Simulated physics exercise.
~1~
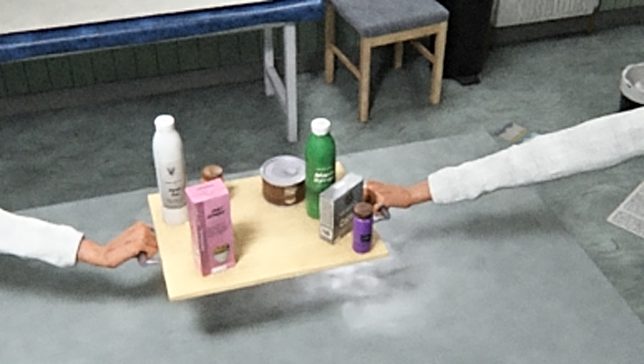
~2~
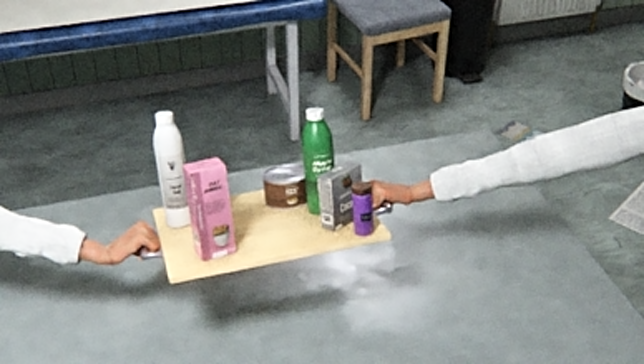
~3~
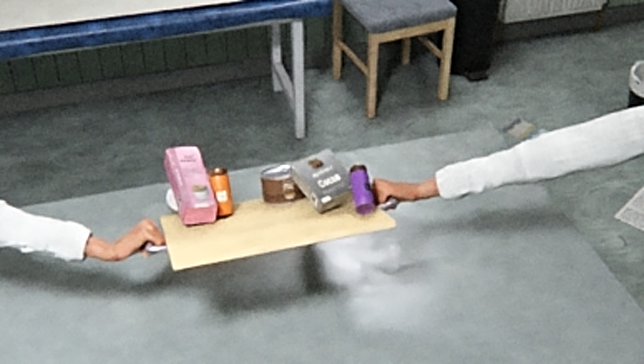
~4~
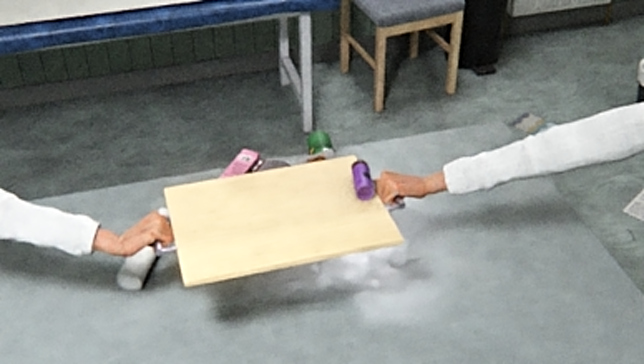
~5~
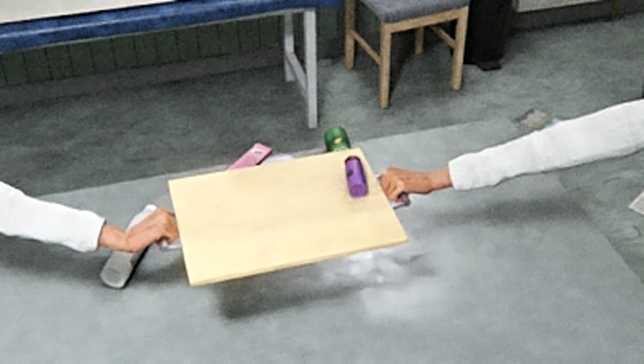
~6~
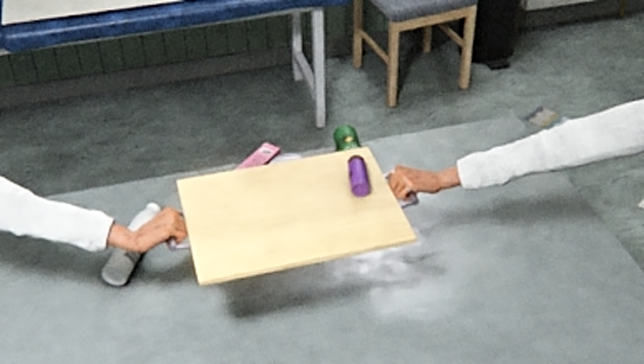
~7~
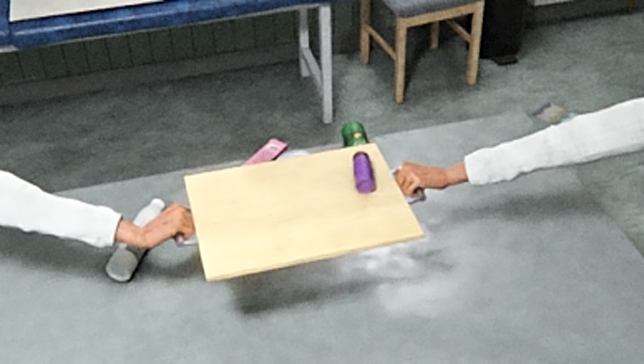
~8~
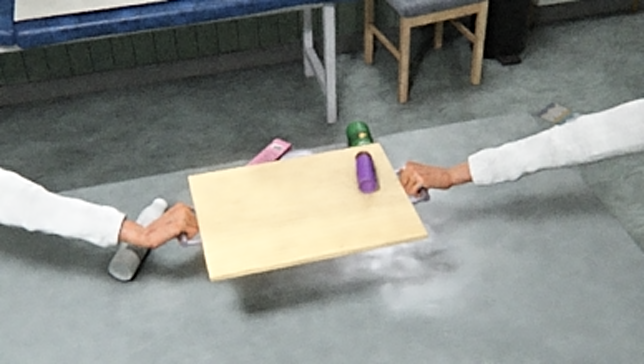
Two white-sleeved arms reach in from left and right, holding a pale rimless board above a grey floor, seen from slightly above, with a blue table and a stool behind. On it stand a white bottle and pink carton at left, an orange shaker, a brown tub, and a green bottle, grey packet and purple shaker towards the right. The board's far edge dips, and the items lean and topple. Most drop off the far side as the board is levelled. Finally only the purple shaker remains aboard, lying on its side, while the white bottle lies at left and the pink carton and green bottle show beyond the far edge.
